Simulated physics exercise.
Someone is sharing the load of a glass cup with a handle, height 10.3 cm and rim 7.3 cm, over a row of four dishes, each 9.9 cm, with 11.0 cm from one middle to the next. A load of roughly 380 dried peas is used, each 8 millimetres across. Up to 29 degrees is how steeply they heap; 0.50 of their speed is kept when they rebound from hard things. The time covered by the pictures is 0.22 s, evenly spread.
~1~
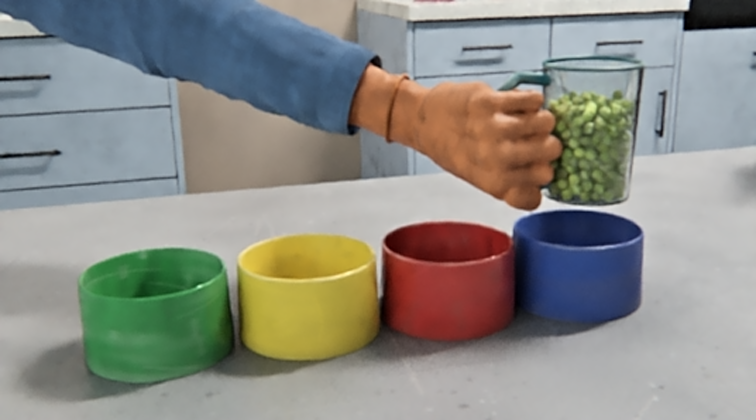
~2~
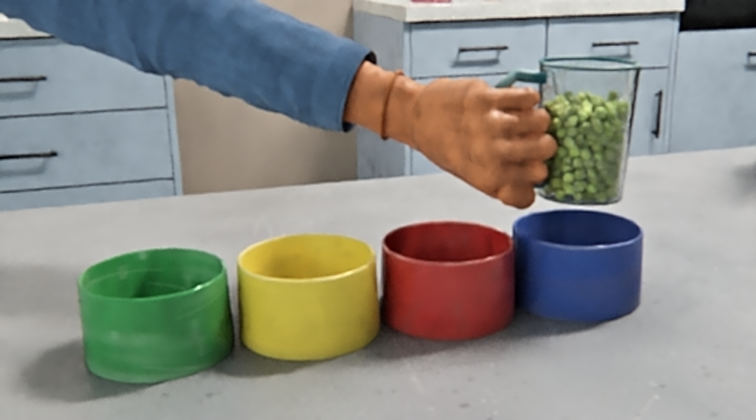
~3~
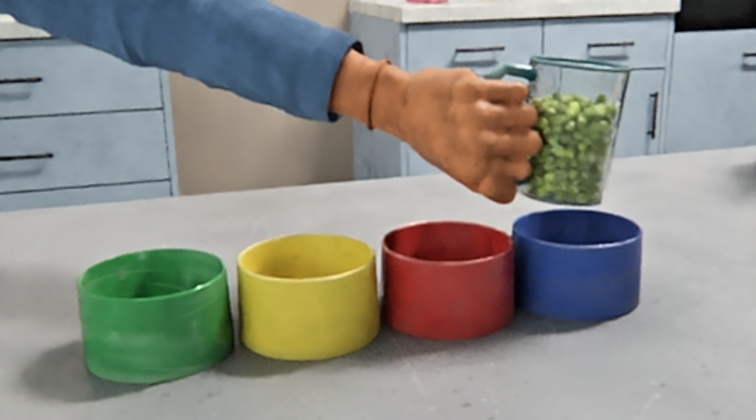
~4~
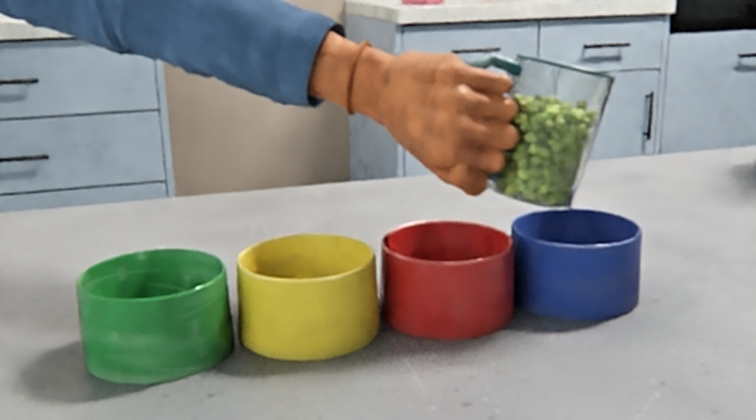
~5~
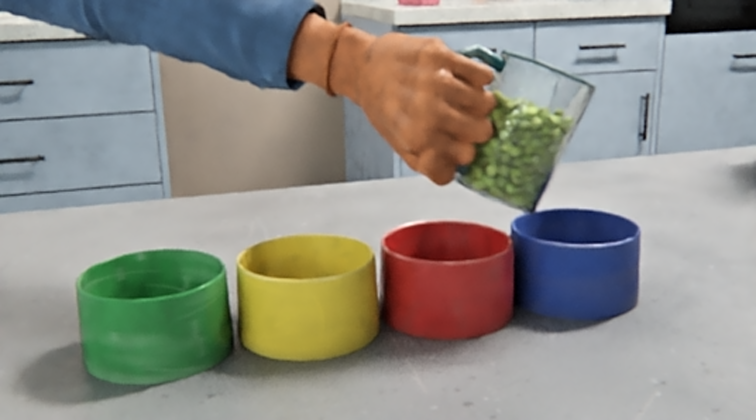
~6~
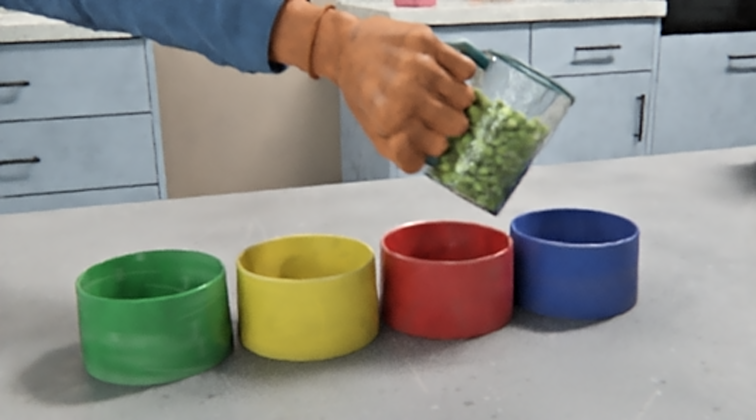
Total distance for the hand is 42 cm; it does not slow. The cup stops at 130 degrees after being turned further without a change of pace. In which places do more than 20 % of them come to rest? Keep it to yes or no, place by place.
Place by place: Red no, blue no, green yes, yellow yes, counter no.
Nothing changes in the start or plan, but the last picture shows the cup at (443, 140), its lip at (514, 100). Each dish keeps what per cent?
Final shares - red 0 %, blue 0 %, green 80 %, yellow 0 %.
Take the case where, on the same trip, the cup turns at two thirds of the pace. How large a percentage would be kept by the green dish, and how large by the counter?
Result - green: 80; counter: 20.
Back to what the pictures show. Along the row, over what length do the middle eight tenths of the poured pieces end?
15 cm, roughly.
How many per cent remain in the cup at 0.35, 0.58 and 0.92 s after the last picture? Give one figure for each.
Around 95 per cent at the first moment, 35 at the second and 0 at the third.
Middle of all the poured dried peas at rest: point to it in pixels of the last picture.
Approximately (183, 328) in the last view.
Then, 0.35 s after the last picture, tilt 105 degrees; cup holds 95 %, yellow 5 %.
Then, 0.58 s after the last picture, tilt 130 degrees; cup holds 35 %, green 25 %, yellow 30 %.
Then, 0.92 s after the last picture, tilt 130 degrees; cup holds 0 %, green 60 %, yellow 30 %.
In the end, red 0 %, blue 0 %, green 60 %, yellow 30 %, counter 10 %.
